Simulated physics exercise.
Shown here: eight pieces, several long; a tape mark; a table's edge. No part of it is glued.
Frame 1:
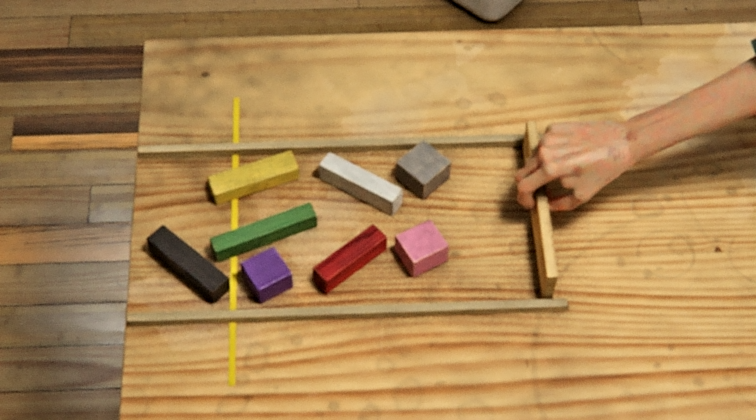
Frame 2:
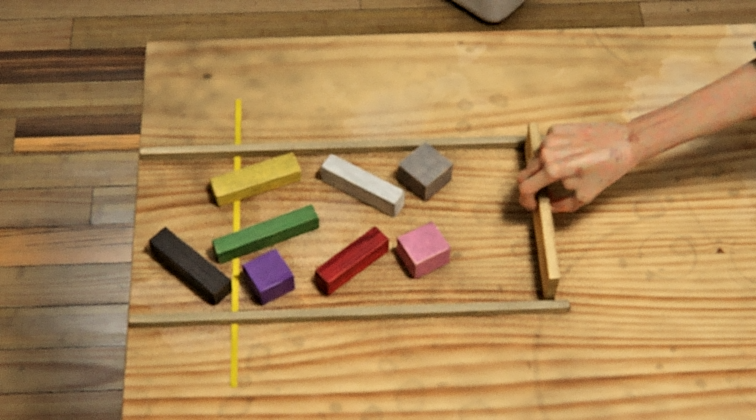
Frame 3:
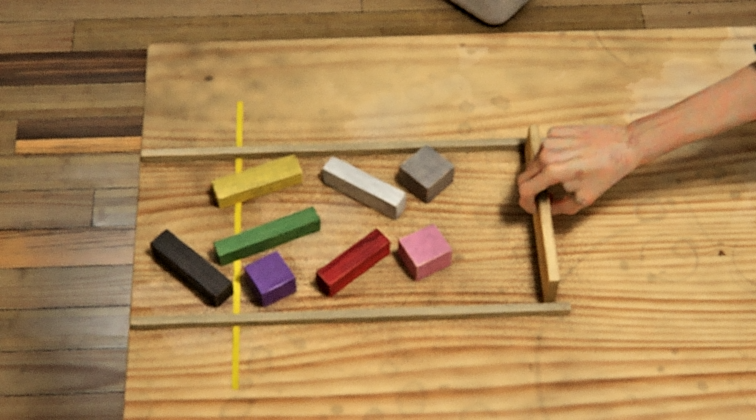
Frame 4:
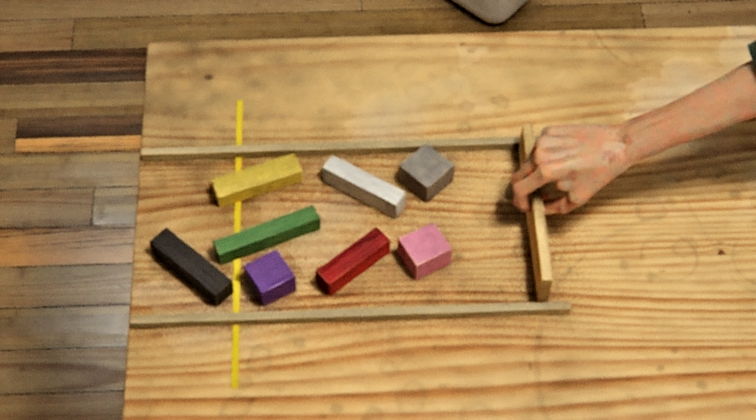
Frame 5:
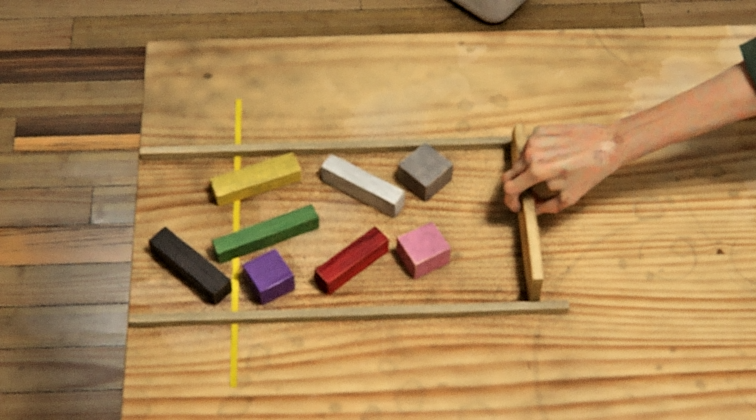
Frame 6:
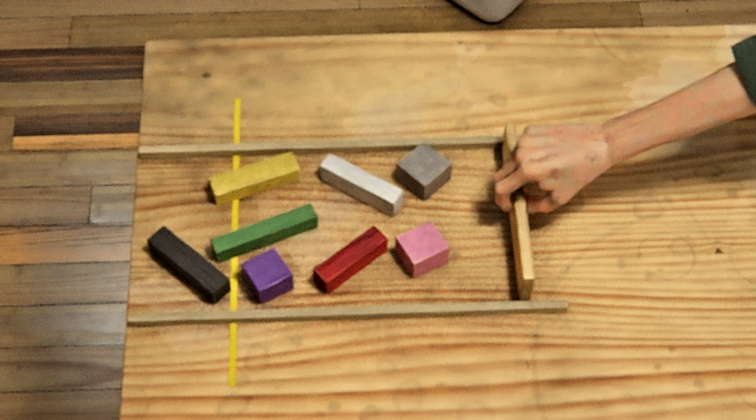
A hand grips an upright wooden board at the right end of two thin rails, holding it nearly still at first. Then it slides the board a short way left between the rails, toward eight colored blocks, which stay where they are around a yellow tape line, untouched by the board.
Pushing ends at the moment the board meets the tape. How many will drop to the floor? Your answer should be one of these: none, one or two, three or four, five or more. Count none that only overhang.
The count is one or two.
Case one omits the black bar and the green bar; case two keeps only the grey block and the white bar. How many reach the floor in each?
Fallen: 0 in the first try, 1 in the other.
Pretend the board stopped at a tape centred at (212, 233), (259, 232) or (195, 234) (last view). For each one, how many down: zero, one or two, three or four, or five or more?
One or two; either one or two; 3 or 4.
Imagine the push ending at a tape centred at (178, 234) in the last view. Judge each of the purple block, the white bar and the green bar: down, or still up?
Purple block: Goes down; white bar: Stays in place; green bar: Goes down.
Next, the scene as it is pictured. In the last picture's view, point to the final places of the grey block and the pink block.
Final positions - grey block around (208, 175), pink block around (214, 249).
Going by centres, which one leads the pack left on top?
The yellow bar finishes closest.
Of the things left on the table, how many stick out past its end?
That adds up to 2.
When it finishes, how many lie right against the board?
All in all, 3.
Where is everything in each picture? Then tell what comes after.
Black bar (188, 264); yellow bar (254, 178); green bar (264, 232); board (539, 209); tape (234, 232), in the first frame.
Yellow bar (256, 179); white bar (363, 185), in the second frame.
Green bar (268, 236); grey block (427, 174), in the third frame.
Black bar (192, 266); pink block (425, 251), in the fourth frame.
Yellow bar (256, 179); board (526, 211), in the fifth frame.
Black bar (189, 264); yellow bar (255, 179); green bar (265, 233); board (517, 211); tape (235, 232), in the sixth frame.
Soon after, none off yet; black bar at rest near (189, 264); yellow bar at rest near (255, 179); green bar at rest near (265, 233).
After that, none off yet; black bar at rest near (189, 264); yellow bar moving near (250, 176); green bar moving near (259, 234).
And then, none off yet; black bar displaced a little near (135, 281); yellow bar displaced about its own width near (183, 171); green bar displaced about its own width near (192, 242).
In the end, the number that fall off is one or two; gone, black bar.
